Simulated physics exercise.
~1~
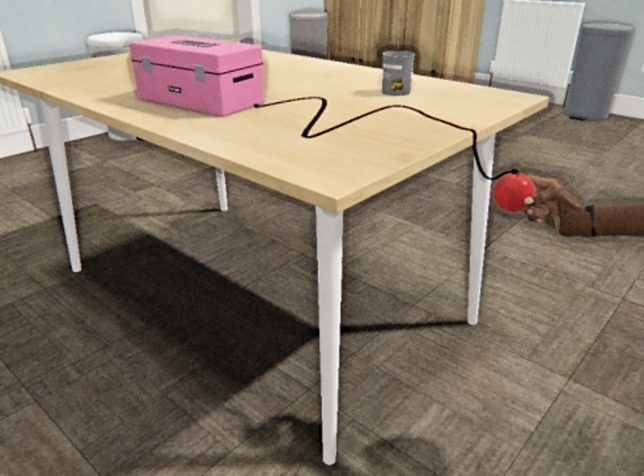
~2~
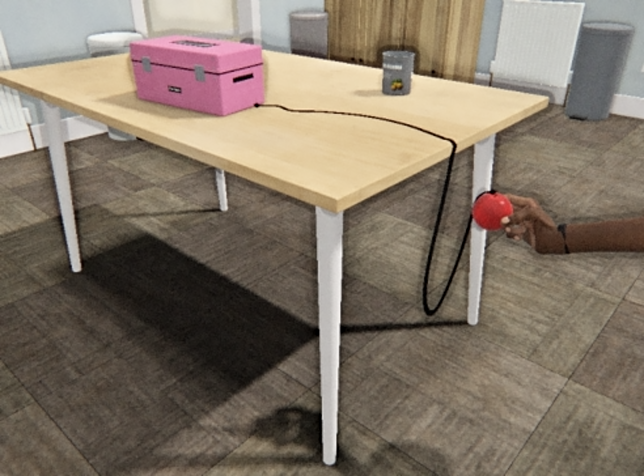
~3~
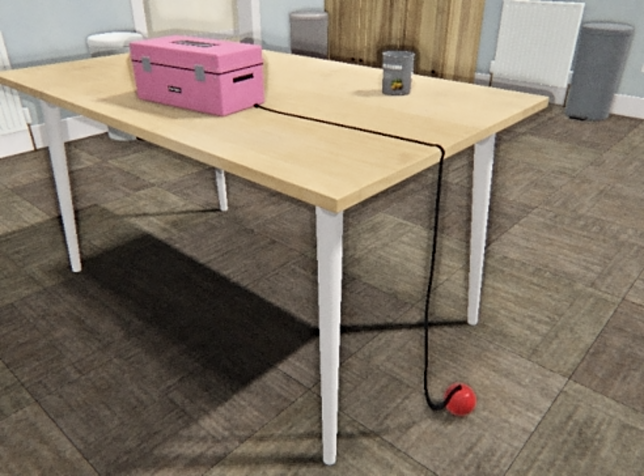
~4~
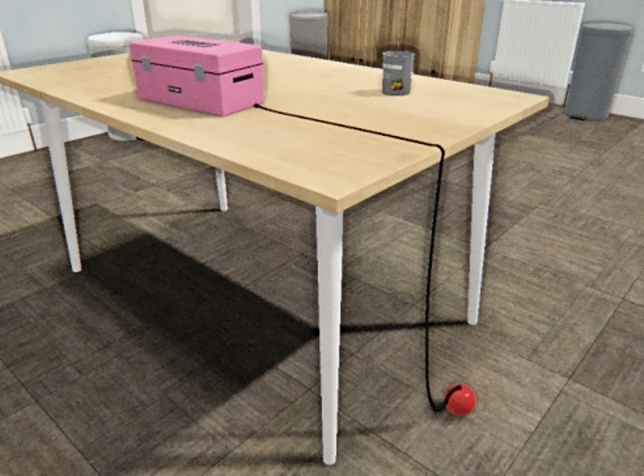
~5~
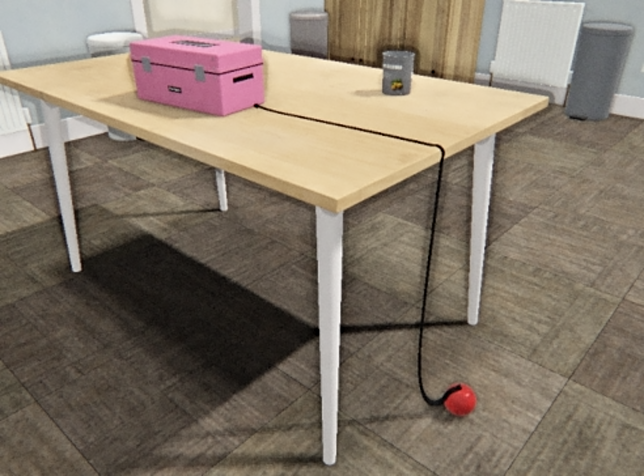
A red apple, held by a hand beside a wooden table and tied to a black ribbon, moves slightly left and down, then is released and drops to the floor, pulling the ribbon straighter across the tabletop, while the pink toolbox and grey cup stay in place.
